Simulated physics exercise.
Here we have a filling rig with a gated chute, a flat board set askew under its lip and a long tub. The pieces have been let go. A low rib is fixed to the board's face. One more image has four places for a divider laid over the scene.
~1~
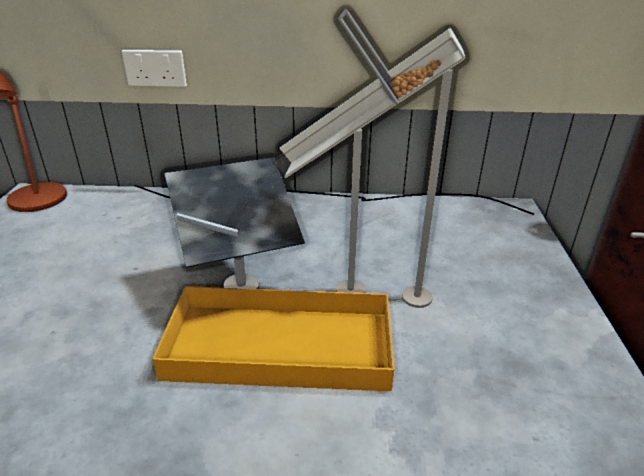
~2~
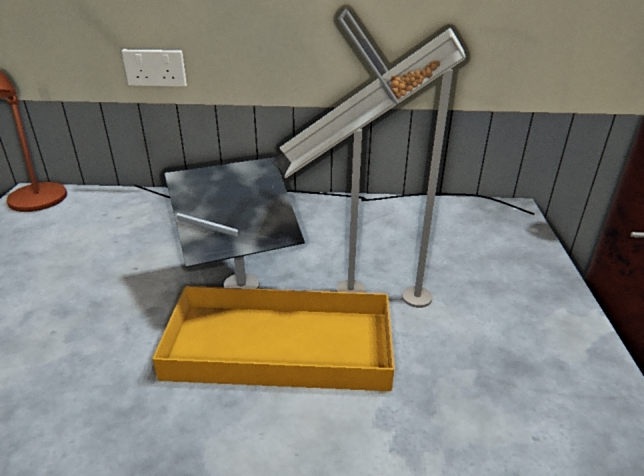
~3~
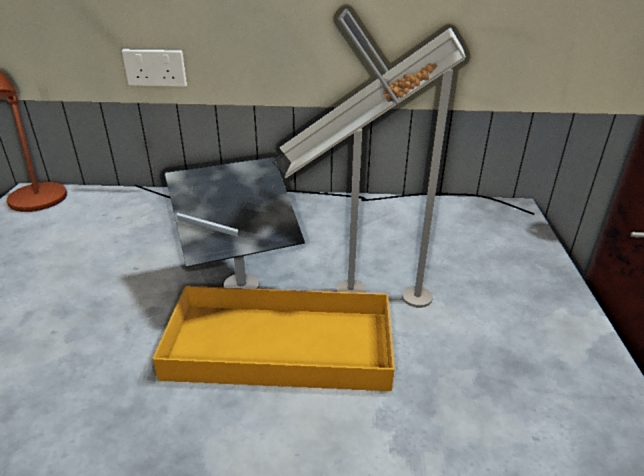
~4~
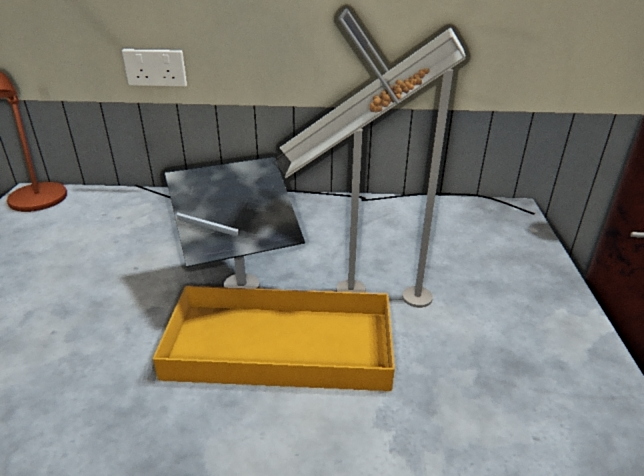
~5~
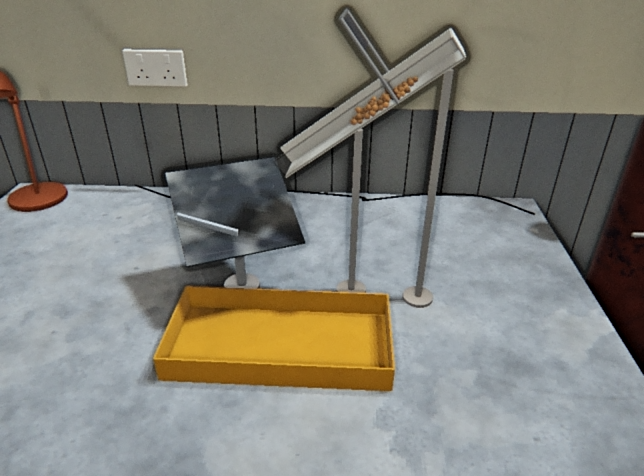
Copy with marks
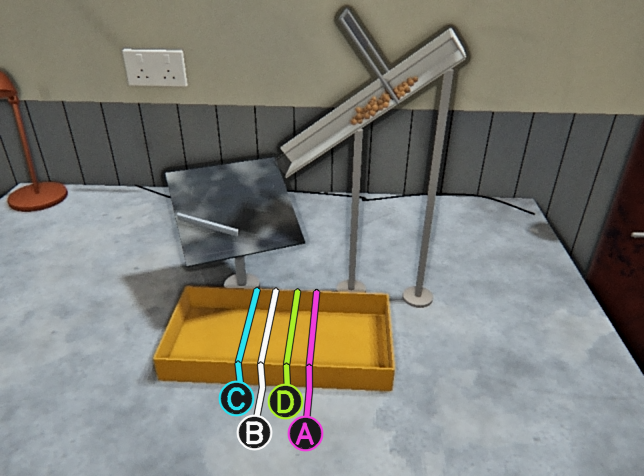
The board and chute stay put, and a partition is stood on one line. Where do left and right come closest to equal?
I would pick line B.
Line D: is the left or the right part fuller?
The left side.
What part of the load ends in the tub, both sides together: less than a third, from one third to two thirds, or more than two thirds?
From one third to two thirds.
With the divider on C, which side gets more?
Right.
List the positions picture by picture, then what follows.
The first picture shows load behind the gate near (411, 77), roasted chickpeas; lip of the chute near (289, 170), sloping fairly steeply.
The second picture shows middle of the board near (234, 207), tilted gently; middle of its low edge near (248, 254); of its high edge near (221, 165).
The third picture shows front corners of the tub near (154, 359) and (394, 369), empty; front of the load near (389, 99).
The fourth picture shows middle of the load near (397, 93); its front near (373, 109), close to a quarter of the way to the lip; rib from (177, 214) to (238, 231).
The fifth picture shows middle of the load near (386, 101); its front near (353, 122), close to a third of the way to the lip.
On the marked copy, line A crosses the front rim at (309, 365); line B crosses the front rim at (260, 363); line C crosses the front rim at (238, 362); line D crosses the front rim at (286, 364).
If A is chosen, of what is caught, the bulk on the left of the divider, a small share on the right.
If B is chosen, of what is caught, close to half on the left of the divider, close to half on the right.
If C is chosen, of what is caught, a small share on the left of the divider, the bulk on the right.
If D is chosen, of what is caught, the bulk on the left of the divider, a small share on the right.
